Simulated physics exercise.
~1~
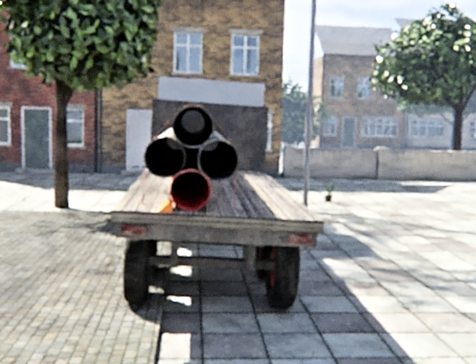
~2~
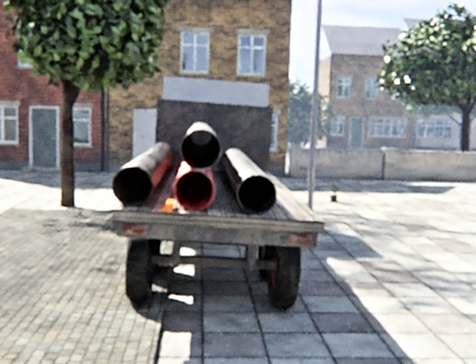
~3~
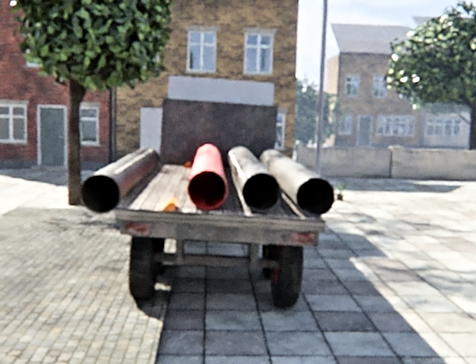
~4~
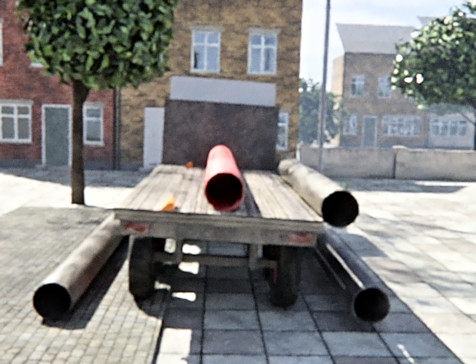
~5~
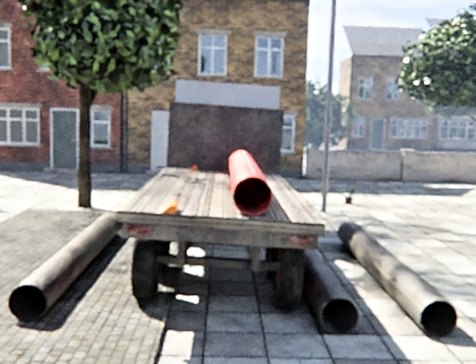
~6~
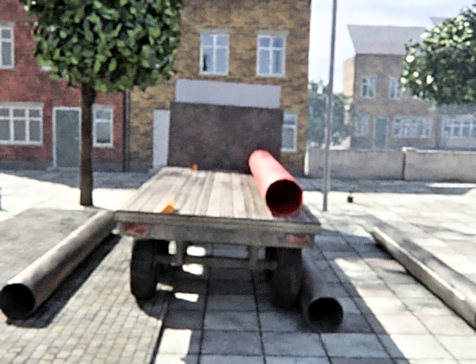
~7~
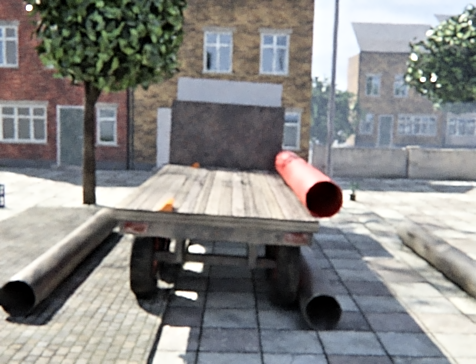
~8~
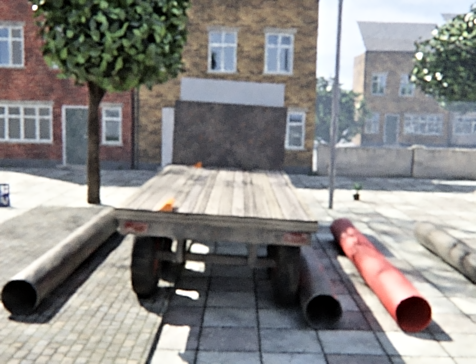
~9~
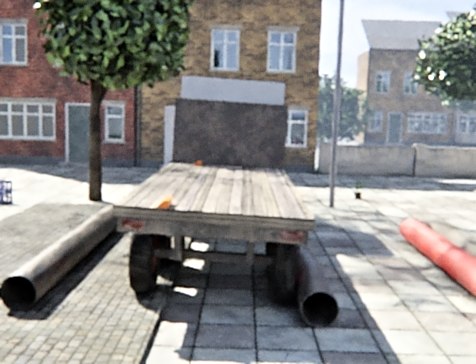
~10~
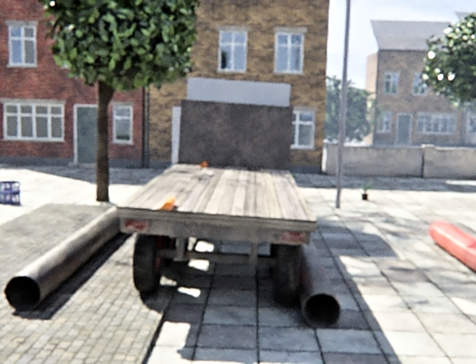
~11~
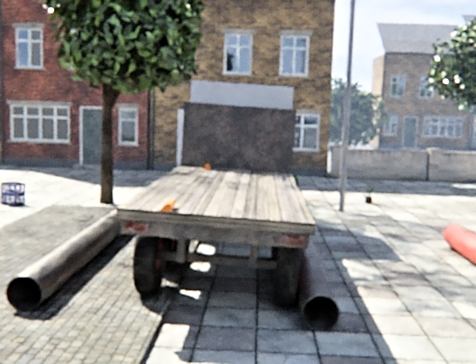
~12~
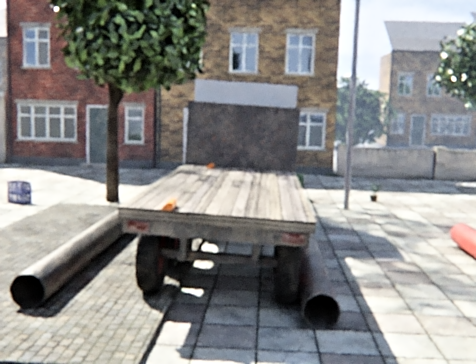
Flatbed trailer with stacked pipes collapsing and rolling off both sides, the red one dropping last and rolling away right.
